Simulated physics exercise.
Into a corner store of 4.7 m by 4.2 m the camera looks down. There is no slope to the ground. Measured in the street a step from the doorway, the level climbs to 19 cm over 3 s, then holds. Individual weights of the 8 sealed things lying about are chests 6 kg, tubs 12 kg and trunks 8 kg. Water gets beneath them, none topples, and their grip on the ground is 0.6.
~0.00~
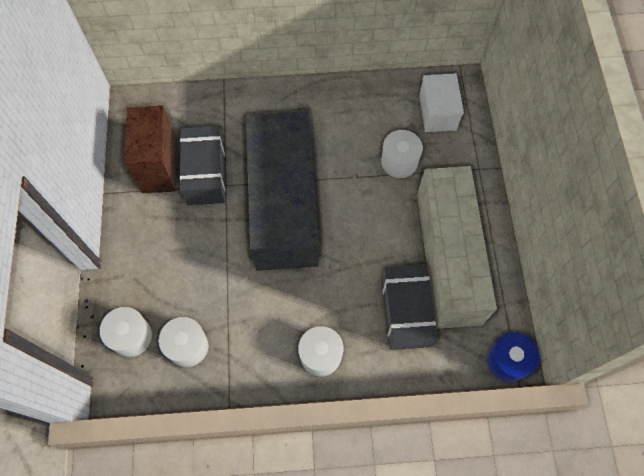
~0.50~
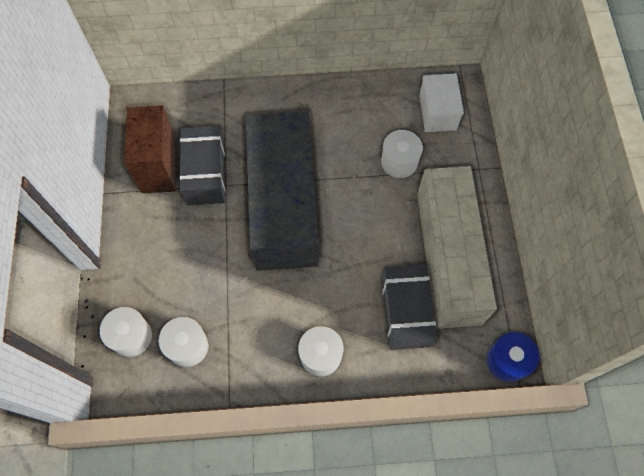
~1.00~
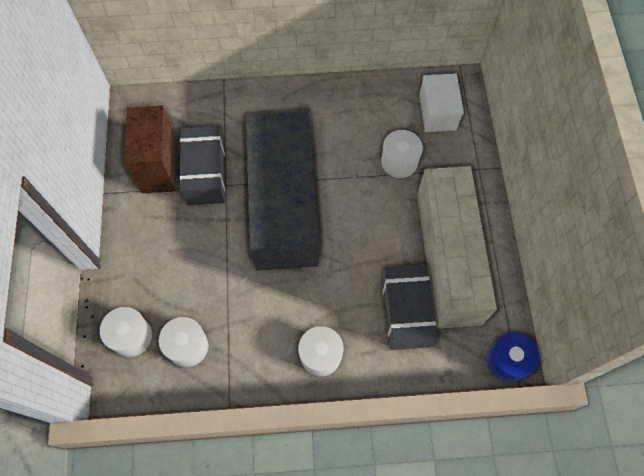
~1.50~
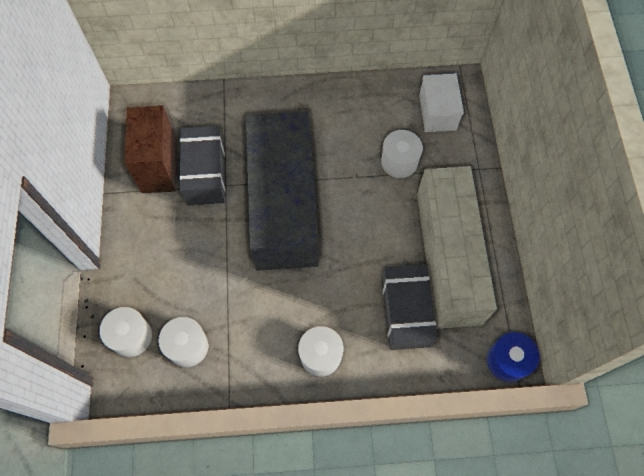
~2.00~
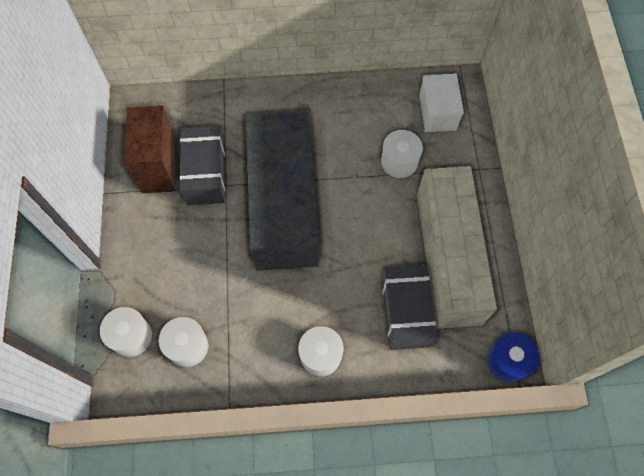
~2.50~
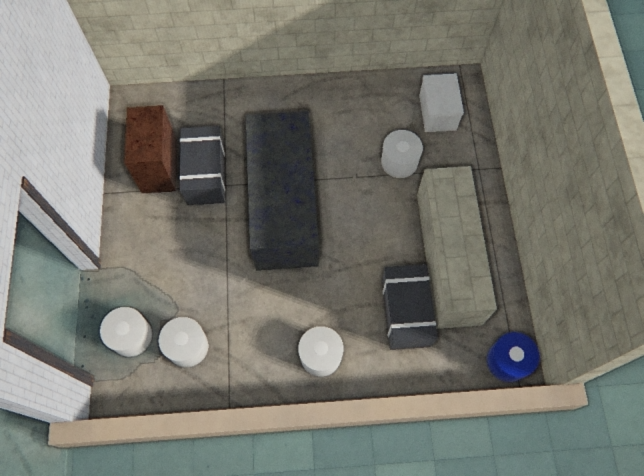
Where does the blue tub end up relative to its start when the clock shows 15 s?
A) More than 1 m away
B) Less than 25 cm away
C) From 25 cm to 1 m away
Option A: More than 1 m away.
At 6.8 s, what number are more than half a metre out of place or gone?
I count 2 of them.
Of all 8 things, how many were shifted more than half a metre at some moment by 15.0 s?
It adds up to 7.
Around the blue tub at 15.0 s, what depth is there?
Roughly 15 cm at that moment.
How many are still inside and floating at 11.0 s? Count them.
At that moment it comes to 6.
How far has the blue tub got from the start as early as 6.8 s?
About 0 cm.
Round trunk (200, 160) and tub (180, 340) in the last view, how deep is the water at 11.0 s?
Depths: Near 7 cm, then near 11 cm.
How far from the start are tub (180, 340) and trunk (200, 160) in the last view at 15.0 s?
They sit 400 cm and 100 cm away, in the order given.
After 3.5 s the blue tub is near (517, 354), 0.0 m from its start, aground; 0 afloat.
After 6.8 s the blue tub is near (517, 354), 0.0 m from its start, aground; 2 afloat.
After 11.0 s the blue tub is near (492, 179), 2.0 m from its start, afloat; 6 afloat.
After 15.0 s the blue tub is near (422, 66), 3.5 m from its start, afloat; 8 afloat.
